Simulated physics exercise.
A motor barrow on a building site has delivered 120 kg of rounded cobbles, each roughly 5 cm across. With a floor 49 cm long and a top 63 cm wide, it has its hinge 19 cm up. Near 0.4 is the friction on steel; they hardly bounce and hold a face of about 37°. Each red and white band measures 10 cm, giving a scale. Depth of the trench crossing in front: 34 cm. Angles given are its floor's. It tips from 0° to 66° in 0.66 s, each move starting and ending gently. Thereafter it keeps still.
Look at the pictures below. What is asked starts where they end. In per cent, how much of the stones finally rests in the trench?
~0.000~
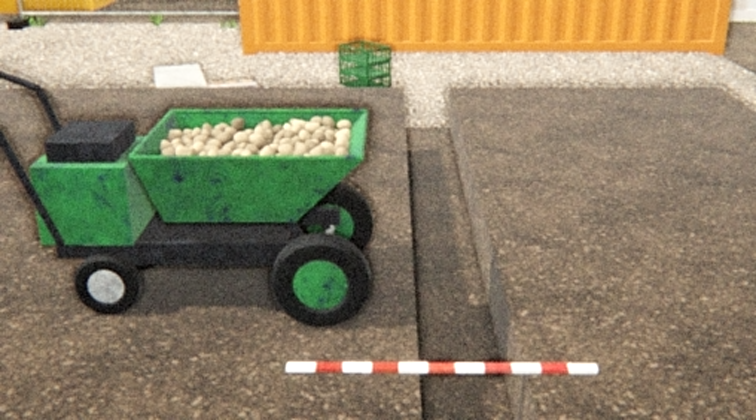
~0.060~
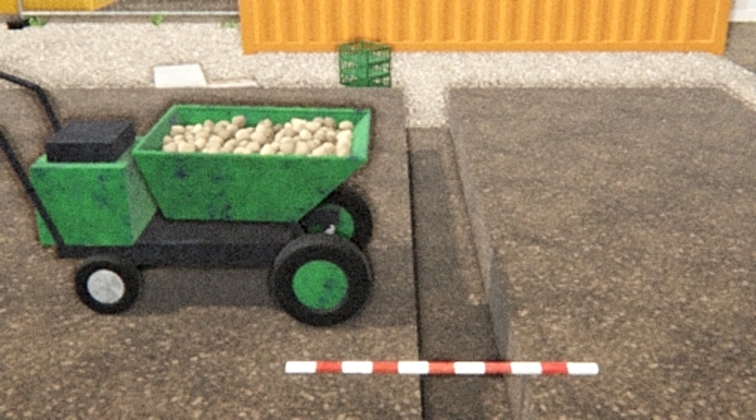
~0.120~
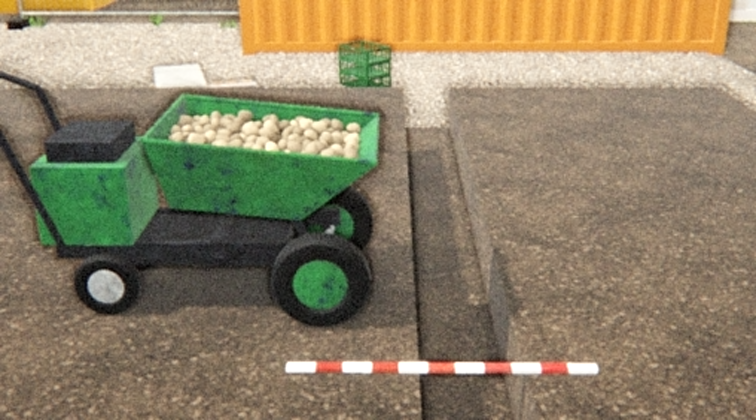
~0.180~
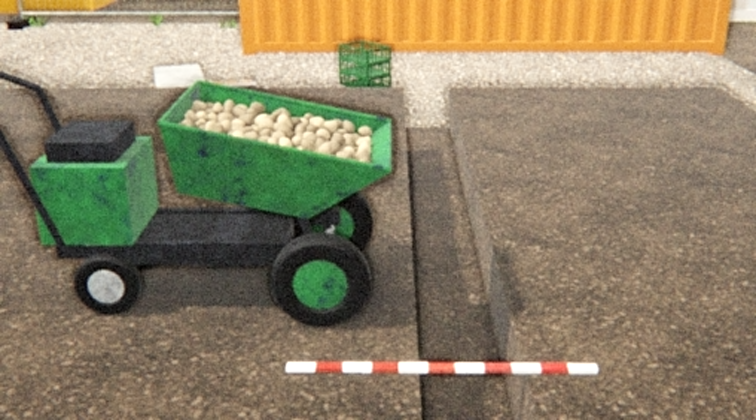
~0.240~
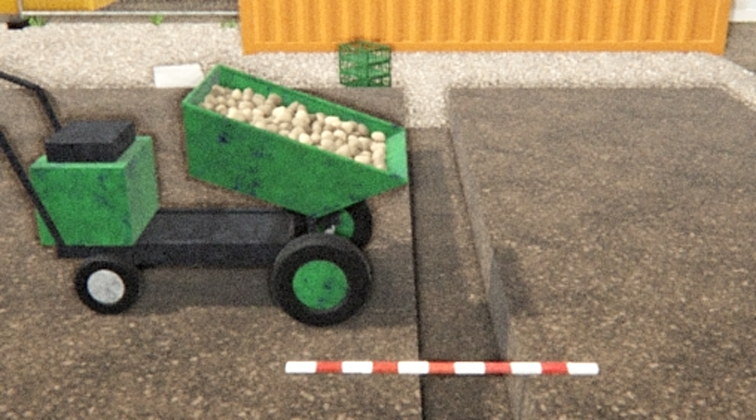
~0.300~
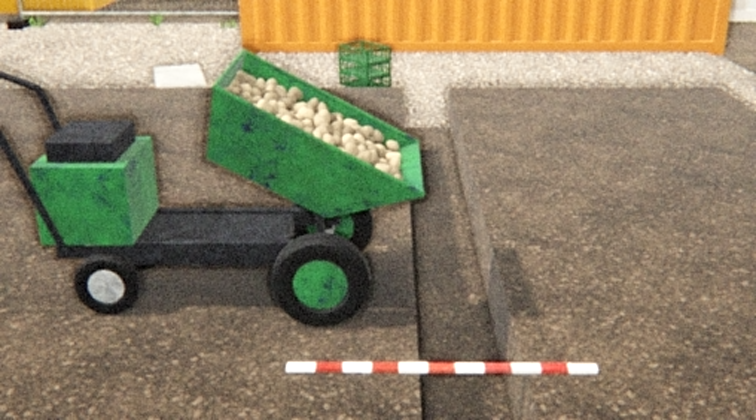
Roughly 43 per cent of them.
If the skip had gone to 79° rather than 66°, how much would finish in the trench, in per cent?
It would come to about 50 percent.
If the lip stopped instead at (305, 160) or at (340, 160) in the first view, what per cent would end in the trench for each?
It'd be around 90 per cent and after that around 60 per cent.
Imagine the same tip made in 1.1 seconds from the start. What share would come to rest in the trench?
Close to 55 per cent then.
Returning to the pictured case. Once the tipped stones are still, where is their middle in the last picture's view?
The tipped stones centre close to (528, 287).
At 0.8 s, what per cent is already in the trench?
I'd say near 15 per cent at that time.
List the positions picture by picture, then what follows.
The skip is at 0°, its lip at (362, 158); the top of the load is at (288, 133), in the first picture.
The skip is at 2°, its lip at (366, 160); the top of the load is at (270, 133); the stones move at 0.4 m/s on average, in the second picture.
The skip is at 6°, its lip at (376, 163); the top of the load is at (214, 125); the stones move at 0.8 m/s on average, in the third picture.
The skip is at 12°, its lip at (391, 170); the top of the load is at (211, 111); the stones move at 1.0 m/s on average, in the fourth picture.
Lip at (407, 181), floor tilted 20°, highest stones at (227, 96); the stones move at 1.2 m/s on average, in the fifth picture.
Lip at (423, 195), floor tilted 29°, highest stones at (250, 84); the stones move at 1.3 m/s on average, in the sixth picture.
After 0.5 s the floor is at 56°; 100 % in the skip; the foremost stones are at (444, 216).
After 0.8 s the floor is at 66°; 75 % in the skip, 16 % in the trench, 9 % past the trench; the foremost stones are at (538, 297).
After 1.1 s the floor is at 66°; 20 % in the skip, 25 % in the trench, 55 % past the trench; the foremost stones are at (698, 298).
After 3.1 s the floor is at 66°; 0 % in the skip, 43 % in the trench, 57 % past the trench; the foremost stones are past the picture's edge.
